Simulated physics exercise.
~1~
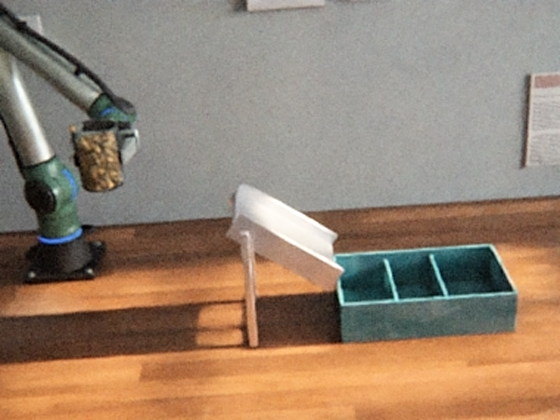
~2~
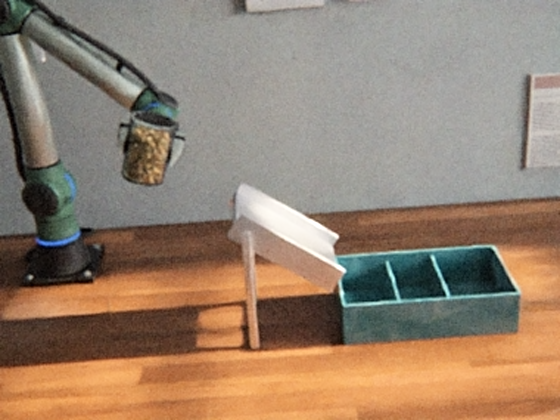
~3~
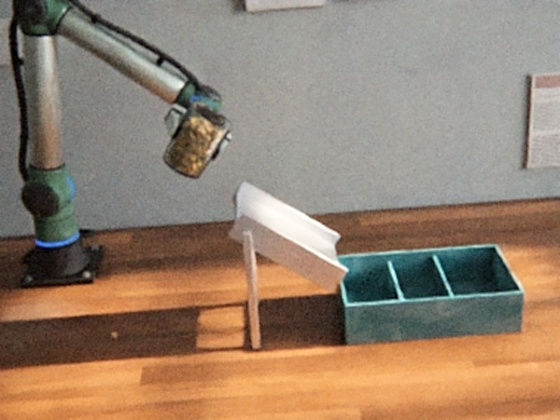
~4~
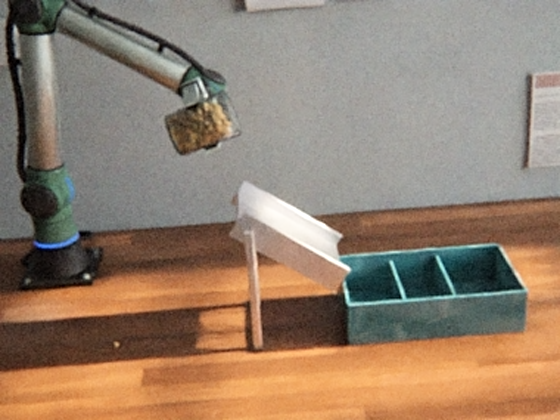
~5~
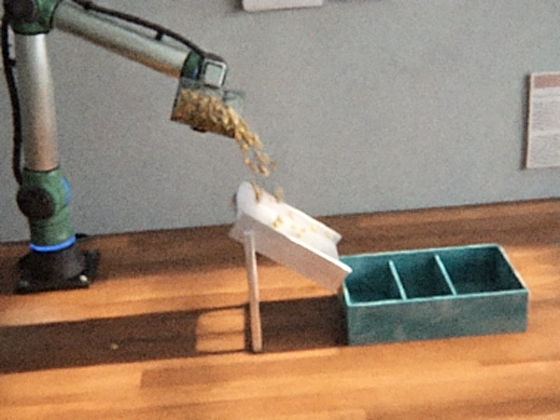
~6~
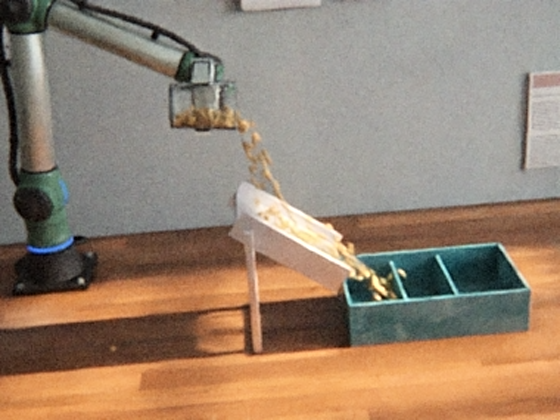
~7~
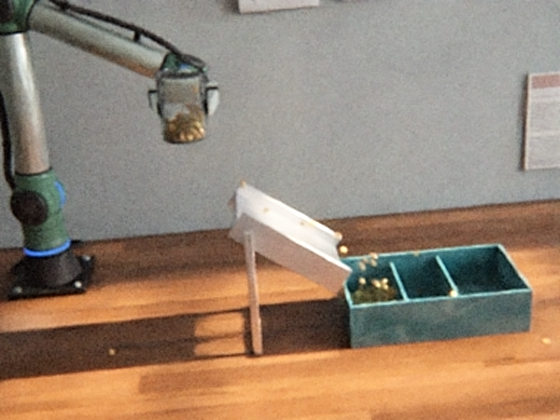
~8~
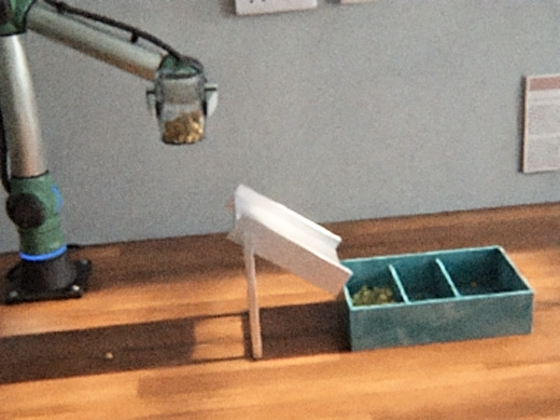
A robot arm holding a clear beaker of dried chickpeas swings it to the right, toward a white sloping chute that leads down to a green box split into three parts. The beaker leans further as it goes, until it lies on its side above the chute. Chickpeas spill over the rim, drop onto the chute and slide into the box's nearest part. The arm then draws back to the left and turns the beaker upright, keeping some chickpeas inside. At the end the arm holds still, the chute looks clear, and most of the poured chickpeas lie in the left part.
